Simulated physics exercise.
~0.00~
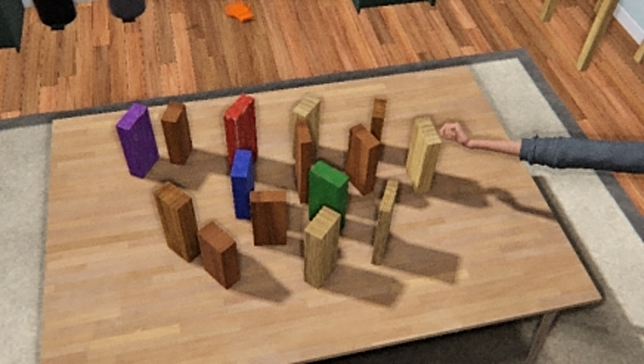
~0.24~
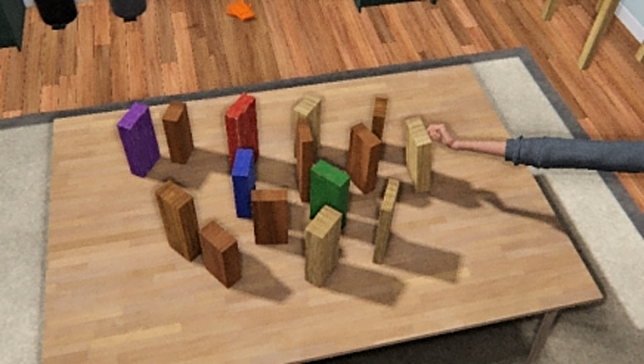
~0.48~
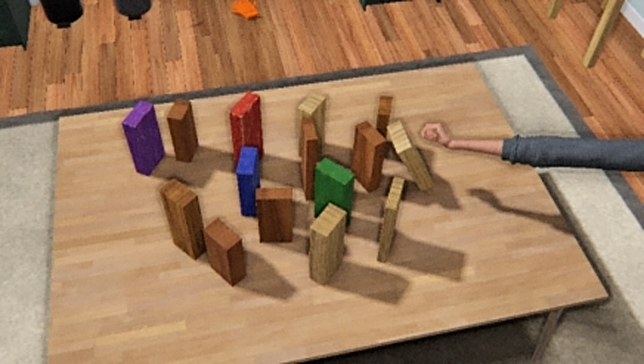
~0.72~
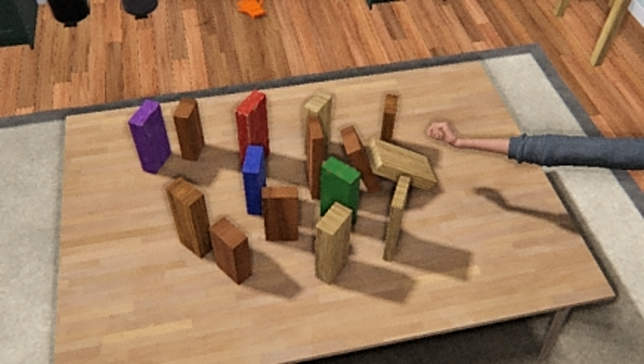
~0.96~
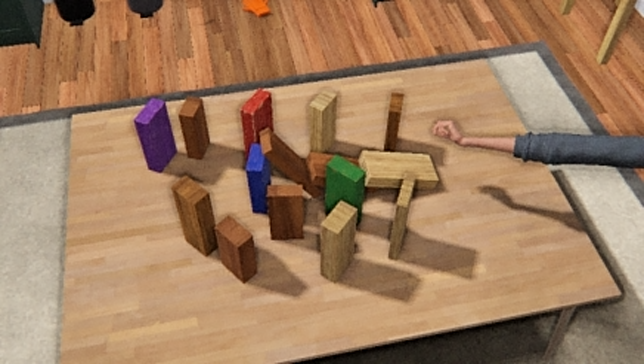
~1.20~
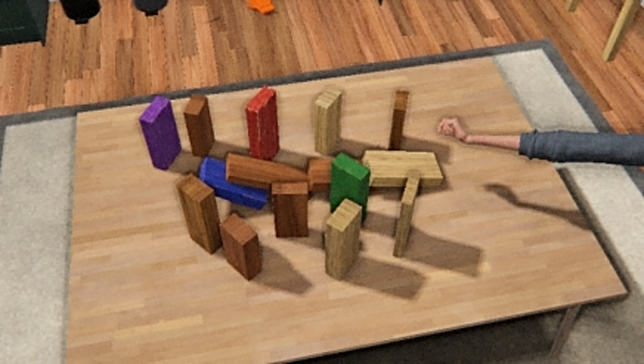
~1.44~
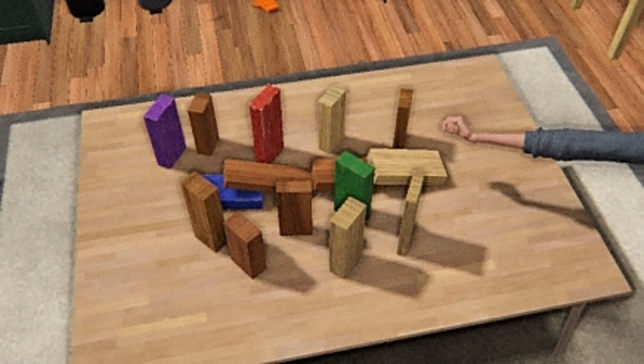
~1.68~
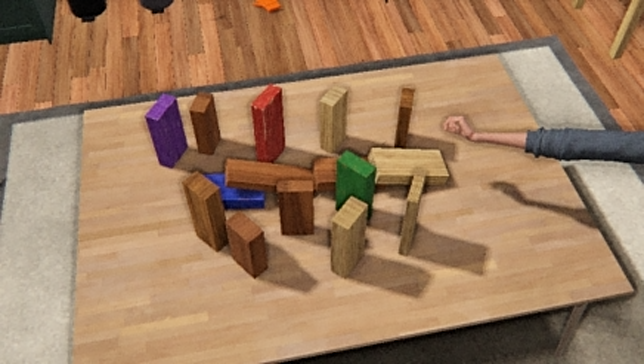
In this clip, a hand tips a pale wooden block at the right of a table, and it falls left into brown blocks that topple in turn, knocking the blue block flat. The purple, red and green blocks stay standing among several others.
